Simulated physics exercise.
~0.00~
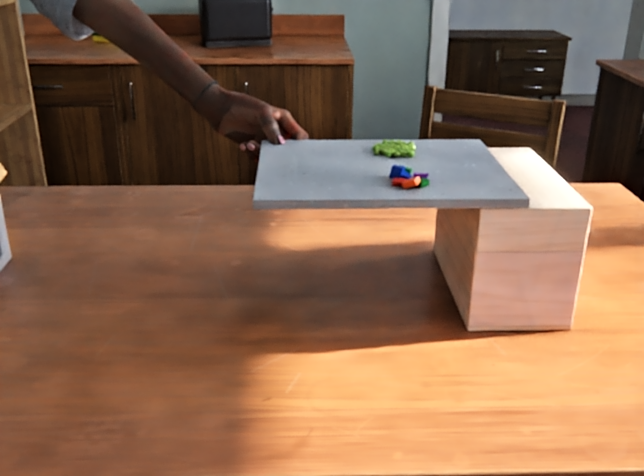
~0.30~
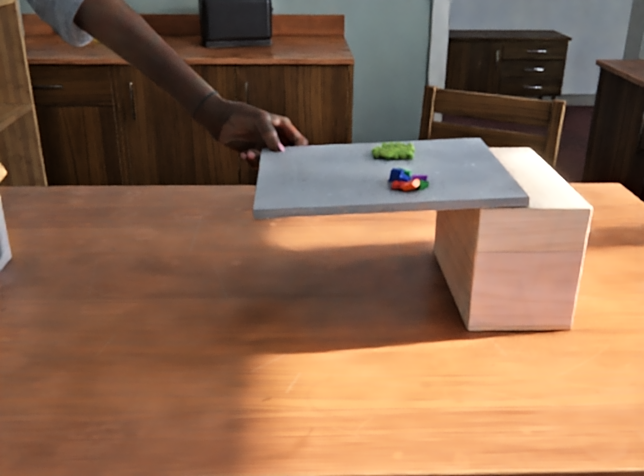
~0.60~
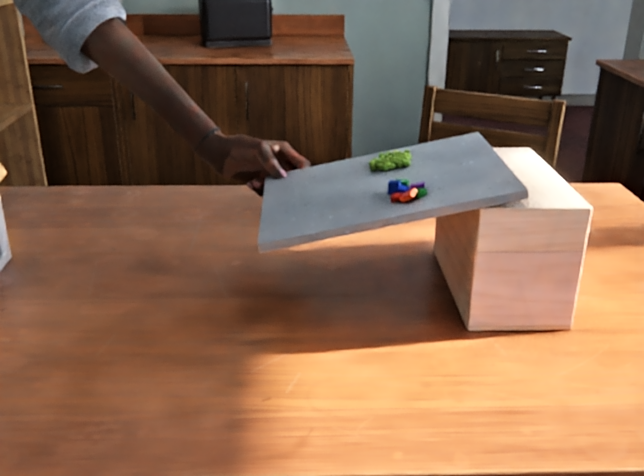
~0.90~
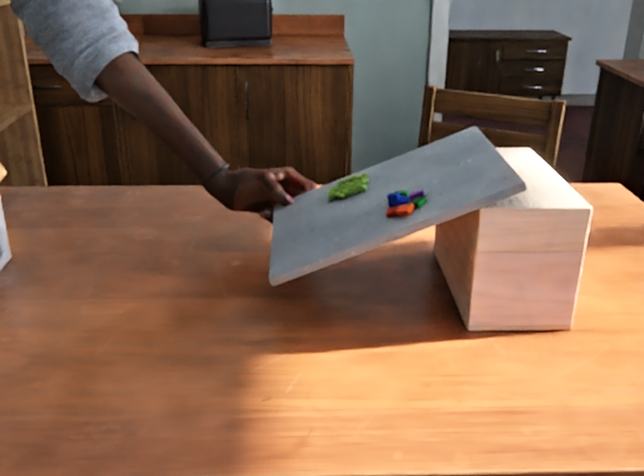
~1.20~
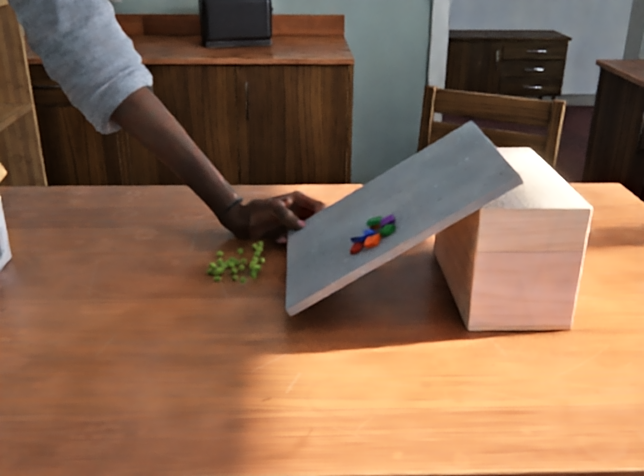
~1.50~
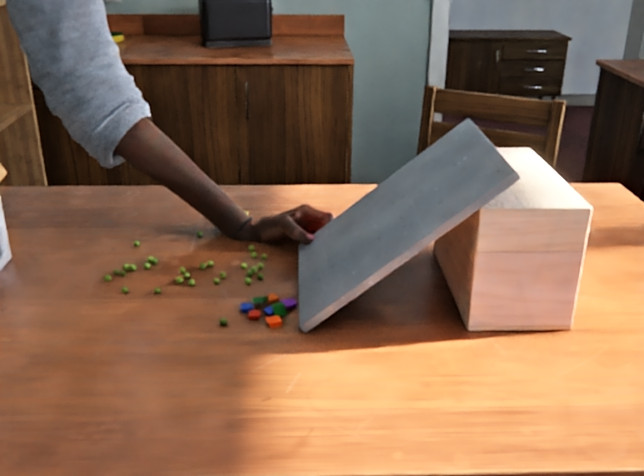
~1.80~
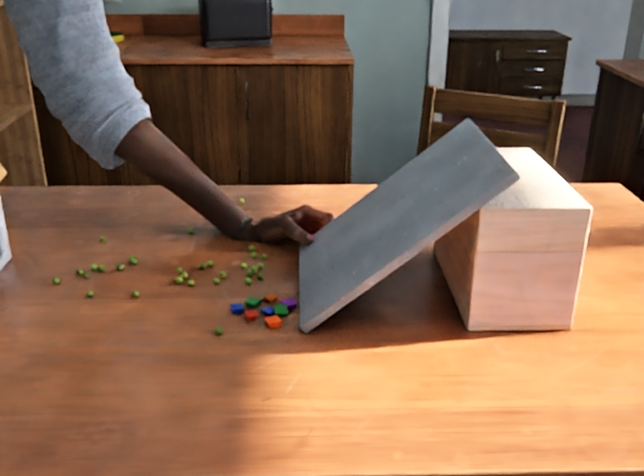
Grey board propped on a wooden block being lowered by hand, green beads scattering far left and multicoloured pieces stopping near its foot.
